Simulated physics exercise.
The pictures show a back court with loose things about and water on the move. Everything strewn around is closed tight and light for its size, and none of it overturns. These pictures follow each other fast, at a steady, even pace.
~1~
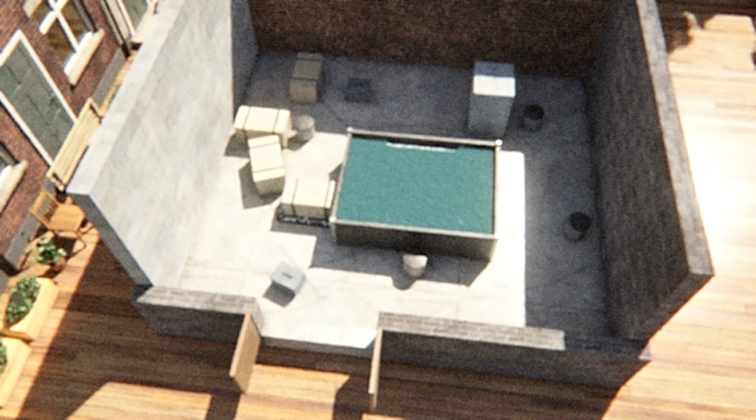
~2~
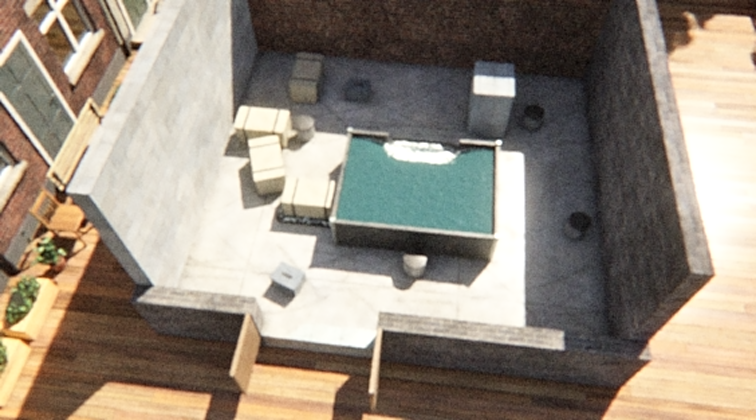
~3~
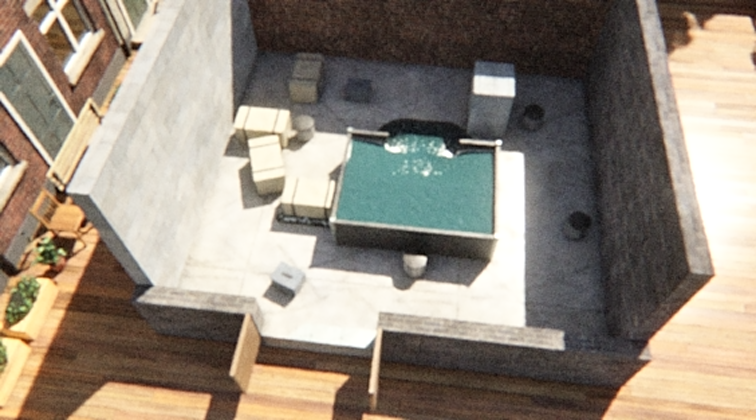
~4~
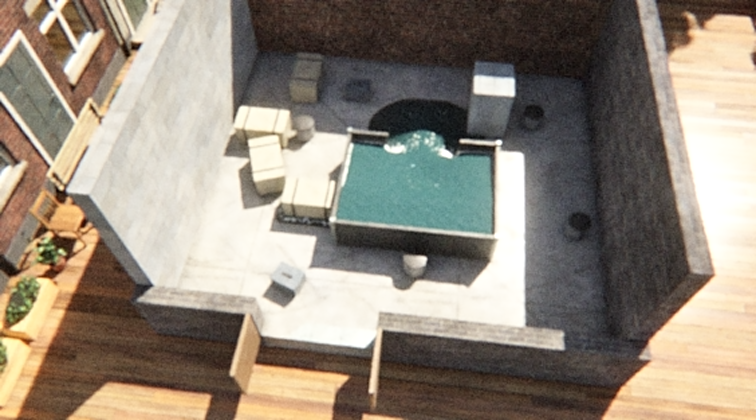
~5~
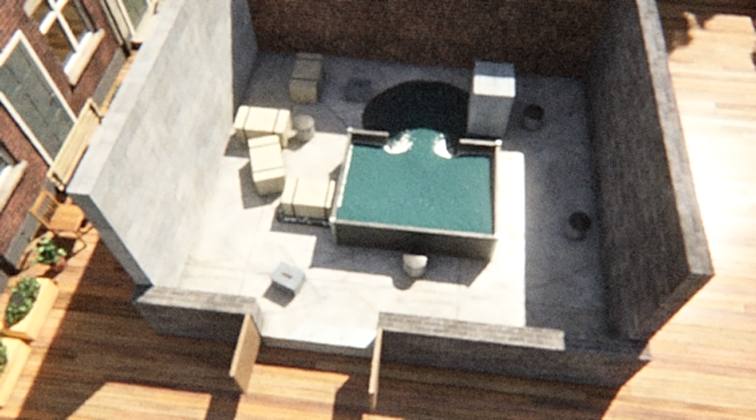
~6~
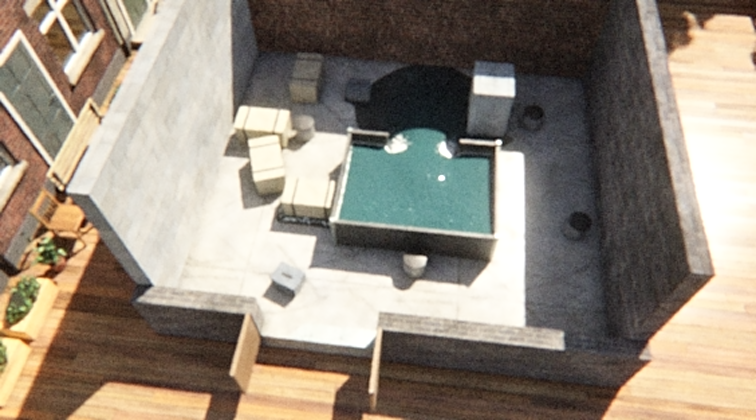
At the start, a walled courtyard holds a large tank of green water, with pale crates, pails and a tall box around it. White foam breaks at the tank's back edge, then water pours through a gap there and spreads in a dark pool across the floor behind, while the loose objects stay put.
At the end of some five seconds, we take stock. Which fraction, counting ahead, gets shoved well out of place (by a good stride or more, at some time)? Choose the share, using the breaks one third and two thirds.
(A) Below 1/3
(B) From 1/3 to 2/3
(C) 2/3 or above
B, from 1/3 to 2/3.
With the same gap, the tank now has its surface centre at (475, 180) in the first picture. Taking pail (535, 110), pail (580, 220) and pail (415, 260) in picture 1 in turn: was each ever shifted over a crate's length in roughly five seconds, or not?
Taking them in turn: Got sent well off; got sent well off; kept near its start.
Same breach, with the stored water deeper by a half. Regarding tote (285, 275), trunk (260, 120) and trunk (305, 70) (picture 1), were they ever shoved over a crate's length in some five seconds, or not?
The first one: Doesn't reach it. The second: Reaches it. The third: Reaches it.
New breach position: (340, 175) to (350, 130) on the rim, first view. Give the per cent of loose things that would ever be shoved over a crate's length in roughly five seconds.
About 60 per cent.
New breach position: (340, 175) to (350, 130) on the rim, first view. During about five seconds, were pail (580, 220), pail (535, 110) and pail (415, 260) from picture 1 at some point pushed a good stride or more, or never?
Well, in order they come out as below the mark, below the mark and below the mark.
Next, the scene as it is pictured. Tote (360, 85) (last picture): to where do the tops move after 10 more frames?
Somewhere near (329, 53).
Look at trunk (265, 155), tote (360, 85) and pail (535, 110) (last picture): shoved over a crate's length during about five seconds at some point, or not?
Item one never gets that far, item two gets that far, item three never gets that far.
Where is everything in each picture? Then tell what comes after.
In the first frame, a pail at (415, 258) rests on the ground; a trunk at (261, 119), on the bottom; 0 of 10 have shifted.
In the second frame, a pail at (415, 258), on the bottom; a trunk at (261, 119) rests on the ground; 0 of 10 have shifted.
In the third frame, a pail at (415, 258), on the bottom; a trunk at (261, 119), on the bottom; 0 of 10 have shifted.
In the fourth frame, a pail at (415, 258) rests on the ground; a trunk at (261, 119) rests on the ground; 0 of 10 have shifted.
In the fifth frame, a pail at (415, 258) rests on the ground; a trunk at (261, 119) rests on the ground; 0 of 10 have shifted.
In the sixth frame, a pail at (415, 258) rests on the ground; a trunk at (261, 119) rests on the ground; 0 of 10 have shifted.
A moment on, 0 of 10 are well off their spots; 0 afloat.
Next, 1 of 10 are well off their spots; 1 afloat.
Later, 1 of 10 are well off their spots; 1 afloat.
In the end, 4 of 10 are well off their spots, and 4 have been at some point; 3 afloat.
